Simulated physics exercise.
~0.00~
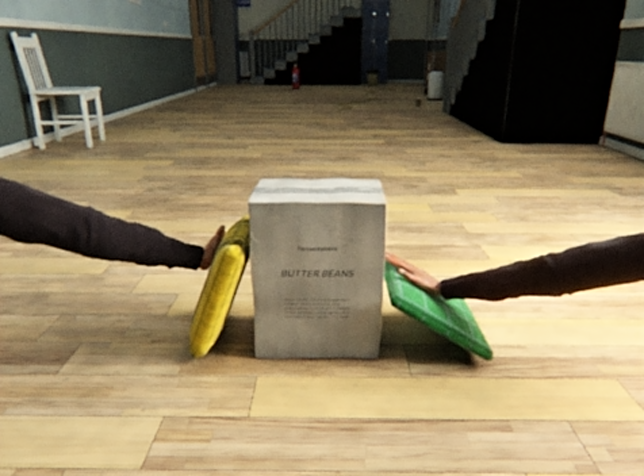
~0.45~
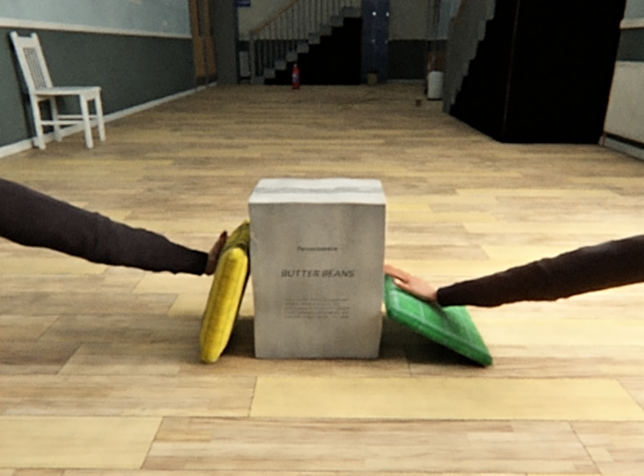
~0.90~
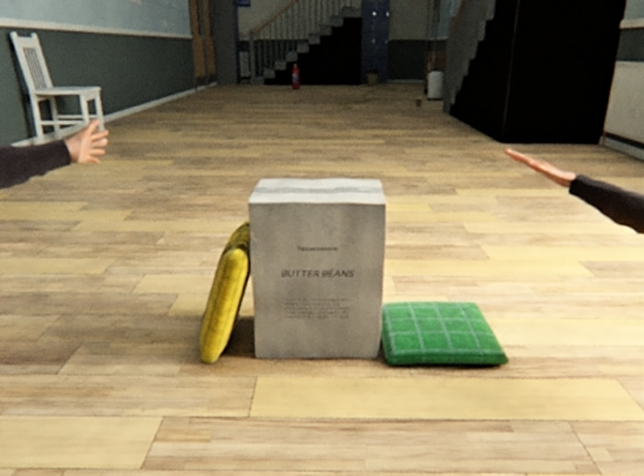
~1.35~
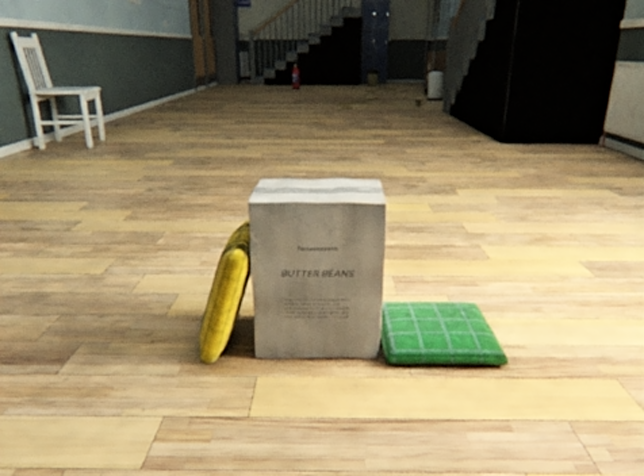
Two hands releasing cushions leaned against a white box, the yellow one staying propped while the green pad slips down flat.
